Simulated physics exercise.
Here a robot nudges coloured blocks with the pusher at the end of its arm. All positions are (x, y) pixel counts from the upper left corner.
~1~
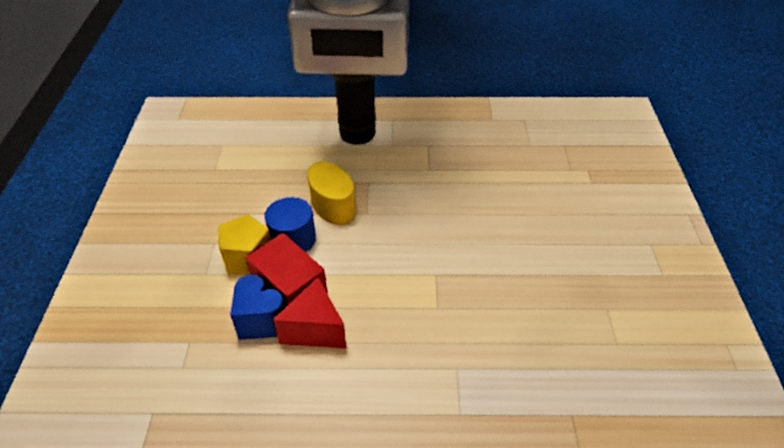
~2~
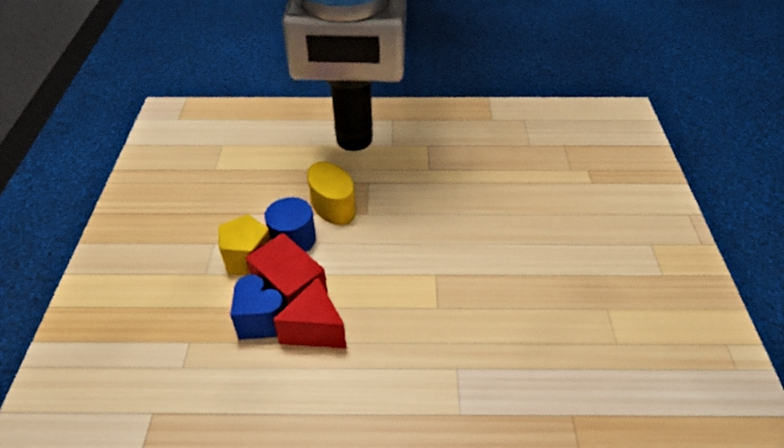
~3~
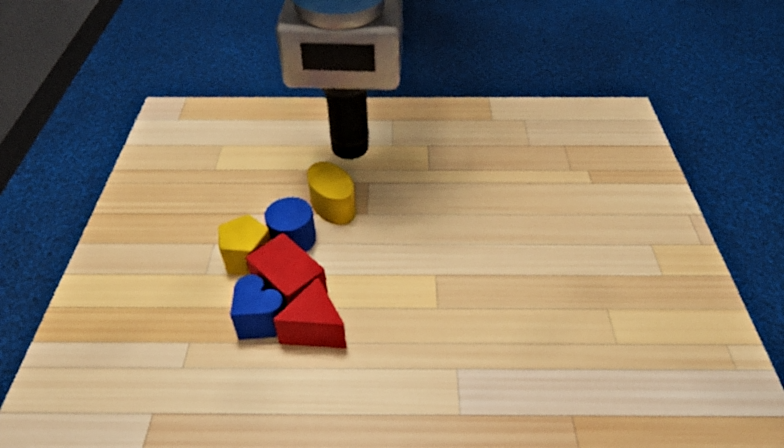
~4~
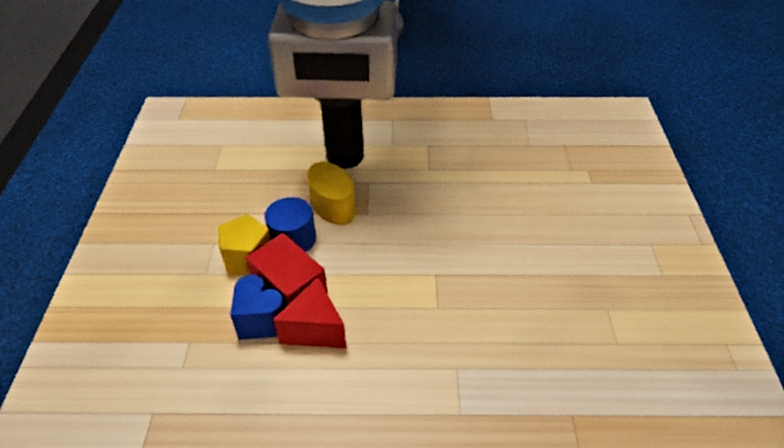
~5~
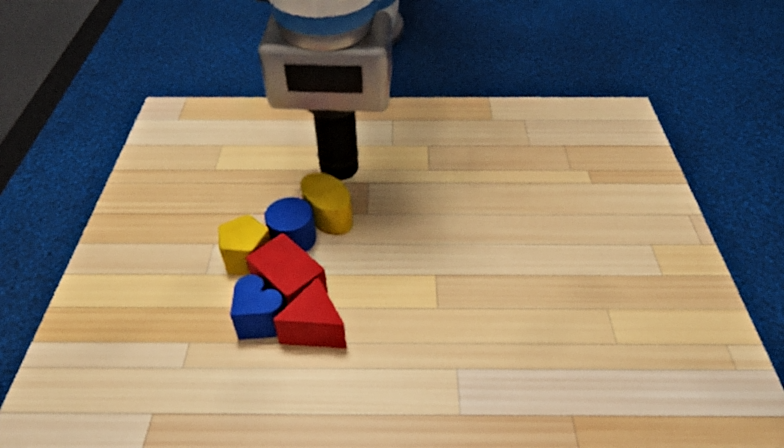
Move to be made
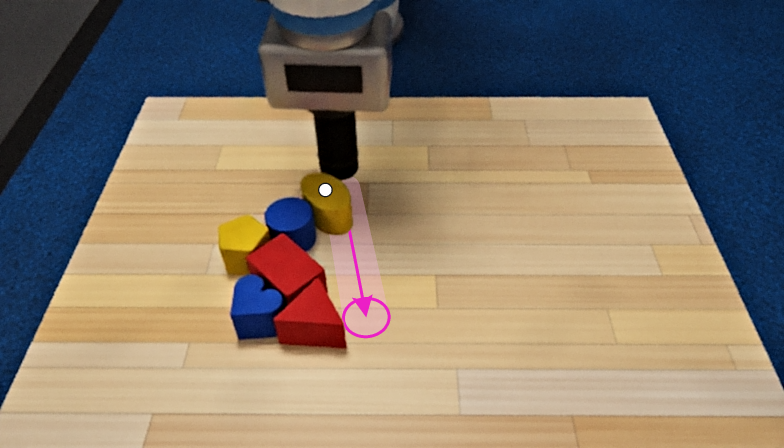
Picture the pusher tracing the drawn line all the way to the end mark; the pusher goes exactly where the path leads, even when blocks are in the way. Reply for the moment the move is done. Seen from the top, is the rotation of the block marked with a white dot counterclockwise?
I believe not.
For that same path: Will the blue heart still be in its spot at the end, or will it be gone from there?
The block you're asking about gets moved.
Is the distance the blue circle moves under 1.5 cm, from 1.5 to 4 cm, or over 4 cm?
Net shift: 1.5 to 4 cm.
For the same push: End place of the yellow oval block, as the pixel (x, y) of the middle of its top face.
In the picture, it is at (316, 311).
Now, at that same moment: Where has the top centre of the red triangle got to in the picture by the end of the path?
It ends at (280, 352).
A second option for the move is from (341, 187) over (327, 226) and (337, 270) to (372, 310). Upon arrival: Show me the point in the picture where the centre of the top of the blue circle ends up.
The answer is (274, 240).
Path on the board, straight from (341, 187) to (366, 317); the dot is on the yellow oval block.
What follows on the original path. One third of the way, pusher (347, 208); blue heart (249, 310); red oblong (269, 270), turned 35° anticlockwise; blue circle (280, 232); yellow oval block (331, 232).
Two thirds of the way, pusher (356, 251); blue heart (233, 321), turned 15° anticlockwise; red oblong (260, 282); blue circle (278, 234); red triangle (305, 319), turned 20° anticlockwise; yellow oval block (325, 277), turned 30° clockwise.
At the end, pusher (365, 299); blue heart (218, 326); red oblong (257, 288); blue circle (278, 234); red triangle (280, 352), turned 20° anticlockwise; yellow oval block (316, 311), turned 50° clockwise.
